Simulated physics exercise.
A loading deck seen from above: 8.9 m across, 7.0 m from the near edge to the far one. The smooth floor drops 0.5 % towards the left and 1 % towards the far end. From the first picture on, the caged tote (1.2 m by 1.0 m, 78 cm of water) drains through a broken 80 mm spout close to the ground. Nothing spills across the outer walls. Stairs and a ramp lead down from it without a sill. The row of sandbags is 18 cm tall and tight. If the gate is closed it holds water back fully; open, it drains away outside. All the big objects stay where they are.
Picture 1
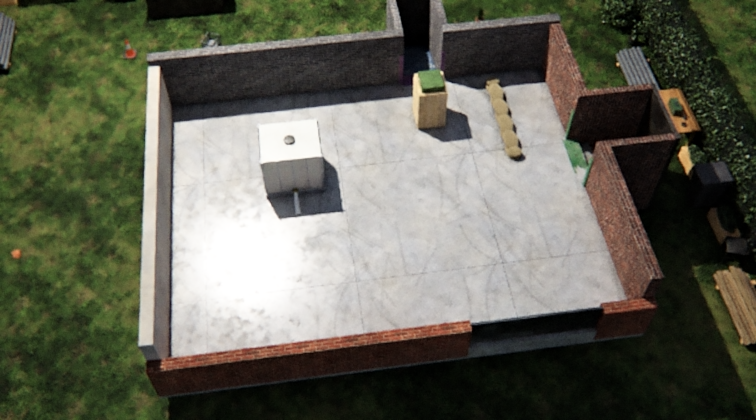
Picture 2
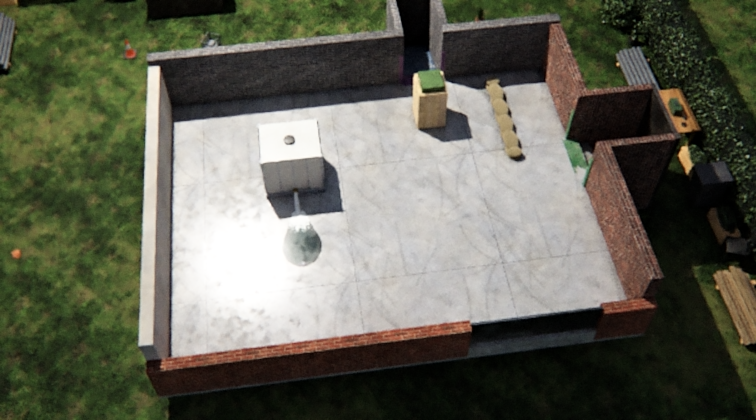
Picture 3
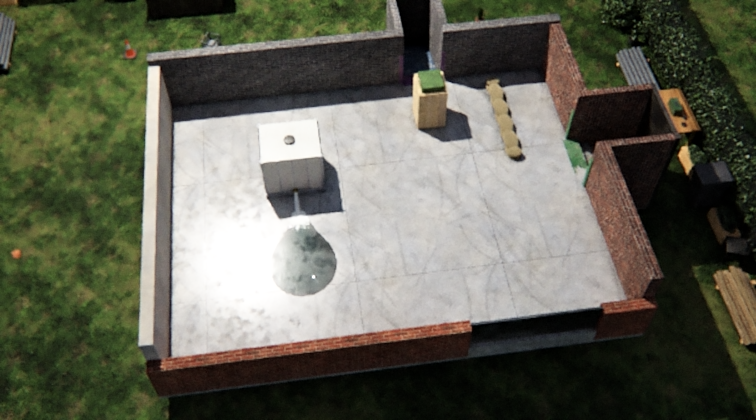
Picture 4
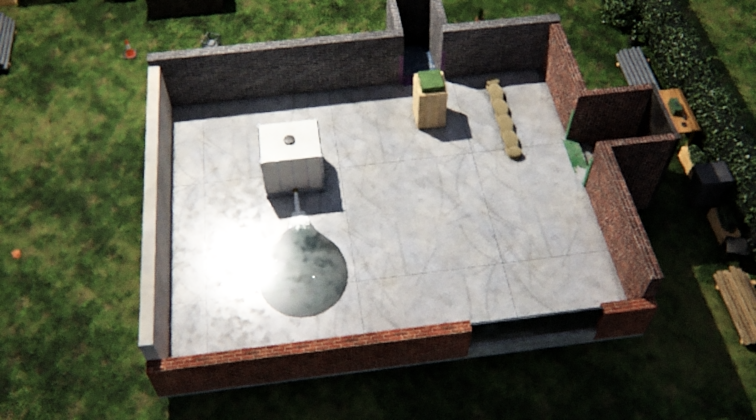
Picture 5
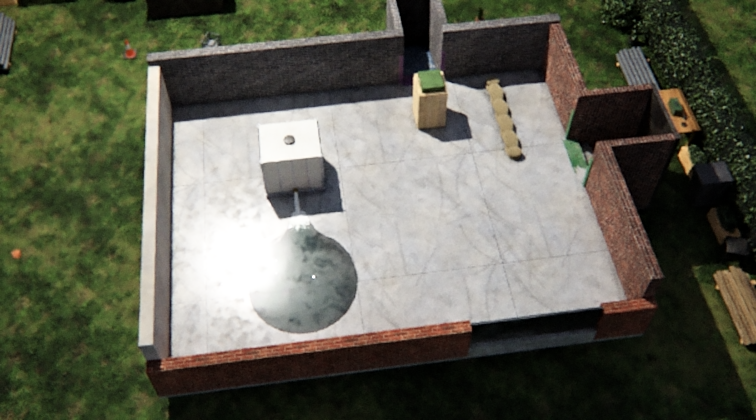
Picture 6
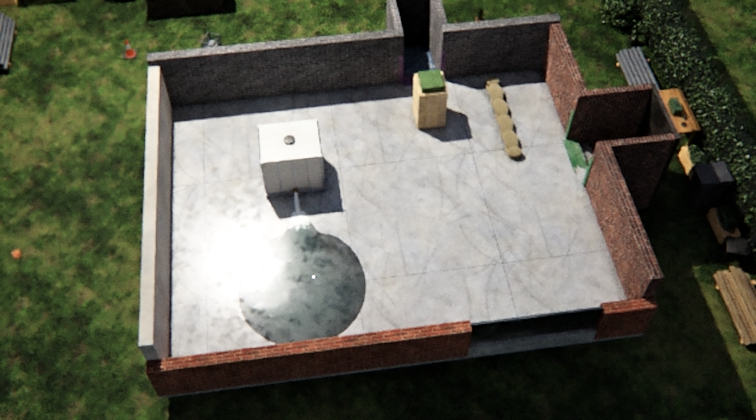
Water runs from a spout at the foot of a white, box-shaped tank left of centre on a pale, smooth deck, seen from high above by a still camera. Low grey and red-brick walls enclose the deck, with a tan box topped in green towards the back and grass and a hedge outside. The dark, shiny puddle starts small, then widens into a rounded sheet, spreading towards the near brick wall and slightly left, its growth slowing.
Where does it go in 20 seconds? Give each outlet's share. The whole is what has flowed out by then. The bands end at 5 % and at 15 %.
The gate opening takes less than 5 %; the flight of stairs down (marked green) takes less than 5 %; the down ramp (marked purple) takes not even 5 %.
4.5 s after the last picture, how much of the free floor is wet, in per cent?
Near 15 per cent is wet.
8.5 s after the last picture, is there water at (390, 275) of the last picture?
It is flooded.
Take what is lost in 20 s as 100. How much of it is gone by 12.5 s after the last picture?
About 0 per cent.
Then, 1.5 s after the last picture water covers 10 % of the floor and is deepest (4 cm) near (299, 220); gone so far, the gate opening 0 %, the flight of stairs down (marked green) 0 %, the down ramp (marked purple) 0 %.
Then, 4.5 s after the last picture water covers 15 % of the floor and is deepest (3 cm) near (299, 220); gone so far, the gate opening 0 %, the flight of stairs down (marked green) 0 %, the down ramp (marked purple) 0 %.
Then, 8.5 s after the last picture water covers 20 % of the floor and is deepest (3 cm) near (299, 220); gone so far, the gate opening 0 %, the flight of stairs down (marked green) 0 %, the down ramp (marked purple) 0 %.
Then, 12.5 s after the last picture water covers 30 % of the floor and is deepest (3 cm) near (299, 220); gone so far, the gate opening 0 %, the flight of stairs down (marked green) 0 %, the down ramp (marked purple) 0 %.
Then, 16.5 s after the last picture water covers 40 % of the floor and is deepest (3 cm) near (299, 220); gone so far, the gate opening 0 %, the flight of stairs down (marked green) 0 %, the down ramp (marked purple) 0 %.
